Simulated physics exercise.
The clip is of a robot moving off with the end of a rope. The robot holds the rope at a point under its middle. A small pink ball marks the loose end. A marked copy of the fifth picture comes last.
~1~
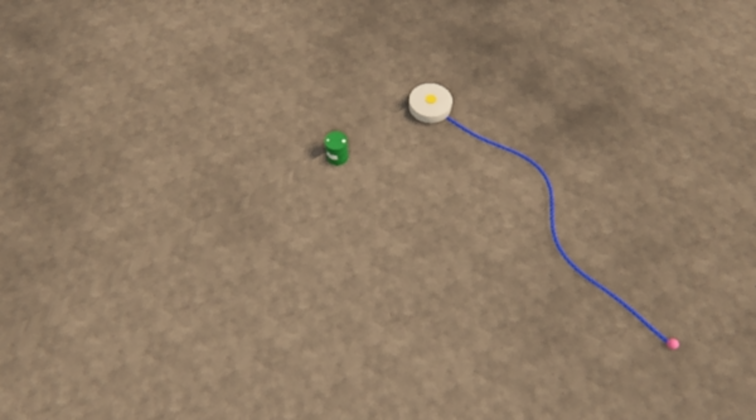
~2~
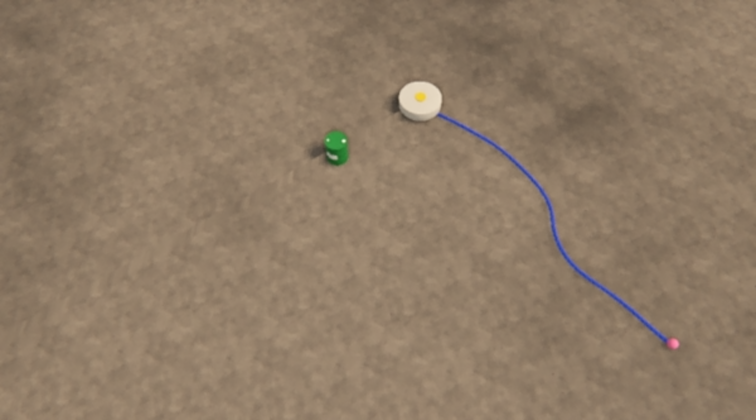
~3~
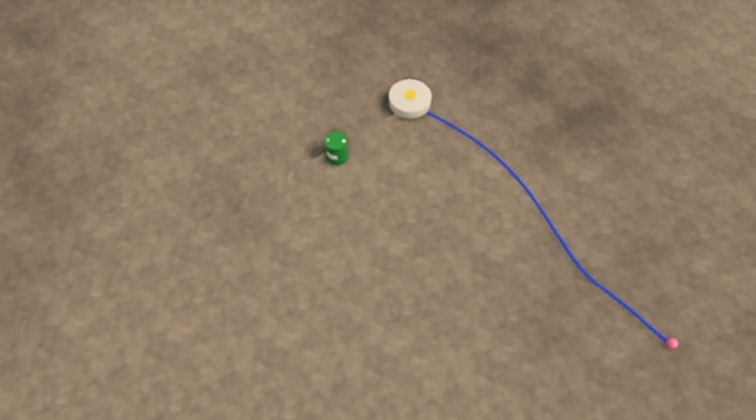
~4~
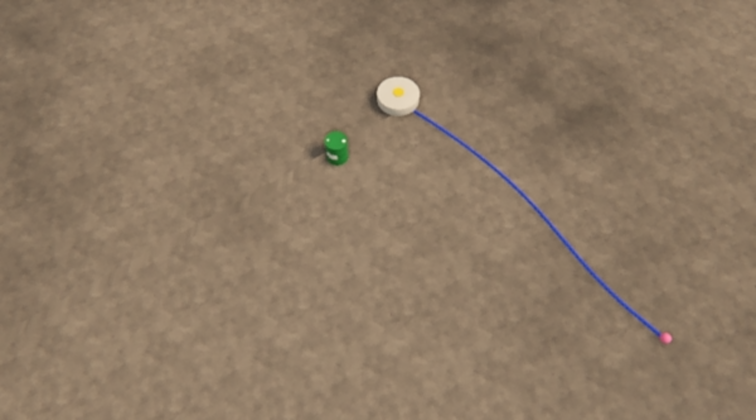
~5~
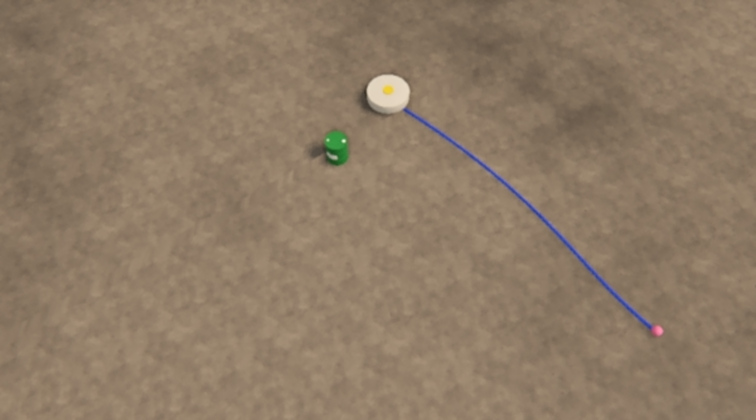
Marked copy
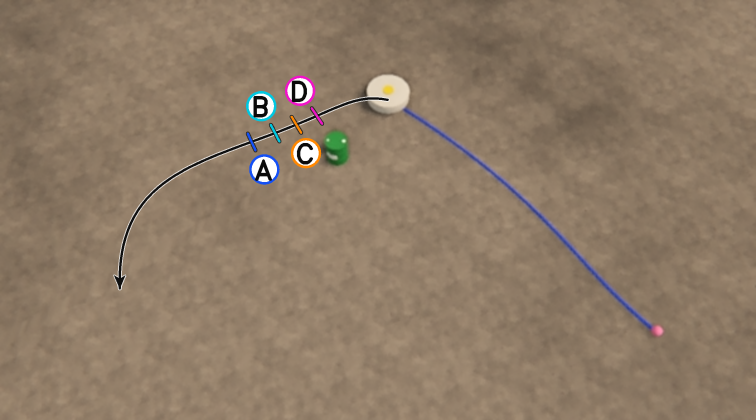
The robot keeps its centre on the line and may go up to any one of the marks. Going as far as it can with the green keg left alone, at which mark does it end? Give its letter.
Stop at B.
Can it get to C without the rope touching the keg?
Yes.
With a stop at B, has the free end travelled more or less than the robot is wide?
By then, more.
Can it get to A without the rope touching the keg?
No.
On the marked copy, A at (252, 142); B at (275, 133); C at (296, 125); D at (317, 116); the route from (388, 100) via (224, 152) to (120, 289).
Following B. Soon after the start, robot (348, 98), middle of the rope (490, 182), free end (629, 305).
Later, robot (308, 115), middle of the rope (466, 174), free end (609, 286).
In the end, robot (274, 128), middle of the rope (439, 172), free end (590, 268); nothing has been touched.
As for the rest, A brings the rope against the keg; C is safe but short; D is safe but short.
